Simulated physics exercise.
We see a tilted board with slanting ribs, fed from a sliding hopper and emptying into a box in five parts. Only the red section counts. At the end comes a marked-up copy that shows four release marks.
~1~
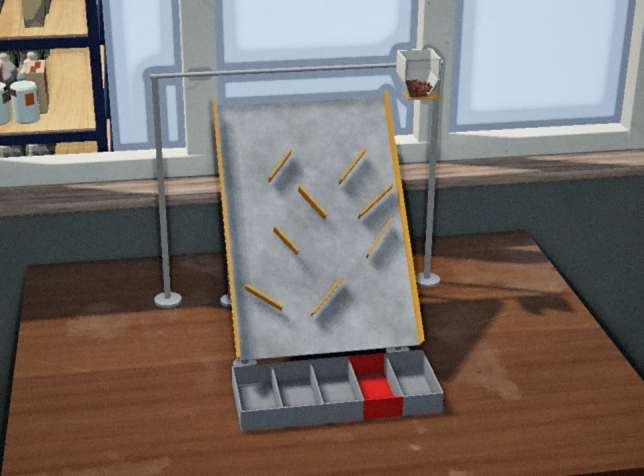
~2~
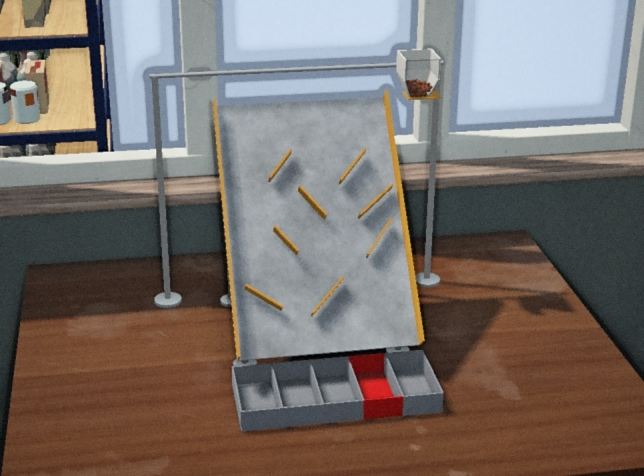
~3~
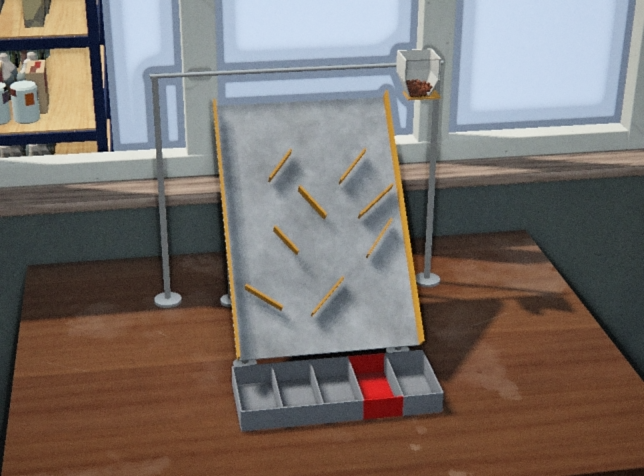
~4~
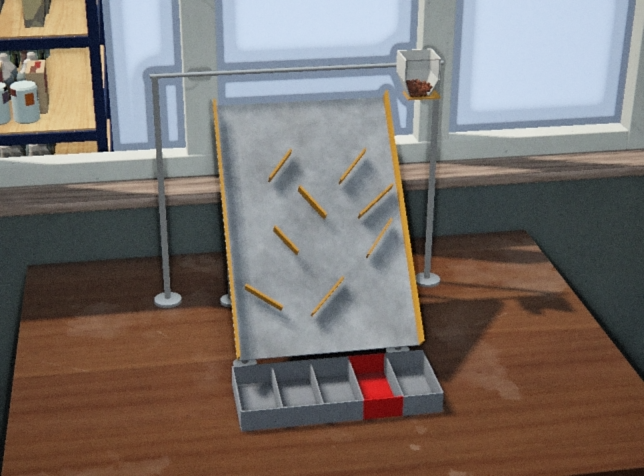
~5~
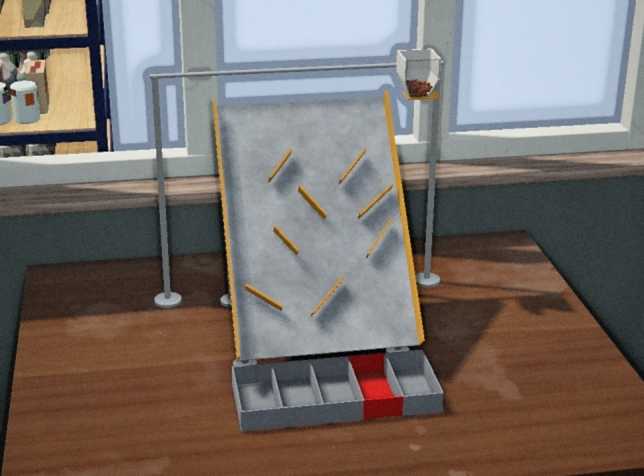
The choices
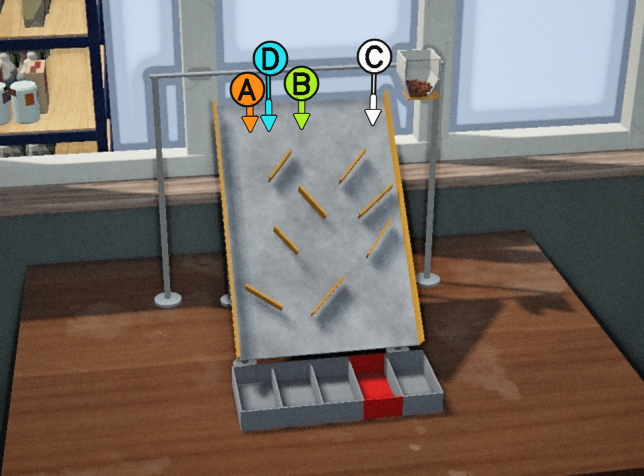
Tilted grey board with slanting yellow ribs standing motionless above a five-part box with one red section, a small filled hopper at upper right.
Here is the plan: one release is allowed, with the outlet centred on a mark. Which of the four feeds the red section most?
It is B.
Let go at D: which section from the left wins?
It is the first one.
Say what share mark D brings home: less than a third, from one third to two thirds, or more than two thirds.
Mark D gives less than a third.
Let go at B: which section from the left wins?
The fourth.
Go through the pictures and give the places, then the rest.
Hopper near (418, 86), clay pellets, door shut, in the first picture.
Ribs (270, 177) to (291, 149), (341, 180) to (366, 148), (300, 186) to (327, 215), in the second picture.
Ribs (360, 214) to (393, 183), (275, 226) to (299, 251), (369, 254) to (392, 218), in the third picture.
Ribs (246, 285) to (283, 307), (313, 313) to (344, 277), in the fourth picture.
Red section near (383, 406), number 4 of 5 from the left, in the fifth picture.
On the marked copy, mark A meets the board at (250, 126); mark B meets the board at (301, 123); mark C meets the board at (372, 119); mark D meets the board at (268, 125).
If A is chosen, none at all in the red section, all but a few in other sections, a small share outside the box.
If B is chosen, close to two thirds in the red section, close to a quarter in other sections.
If C is chosen, close to a third in the red section, close to two thirds in other sections.
If D is chosen, a small share in the red section, all but a few in other sections.
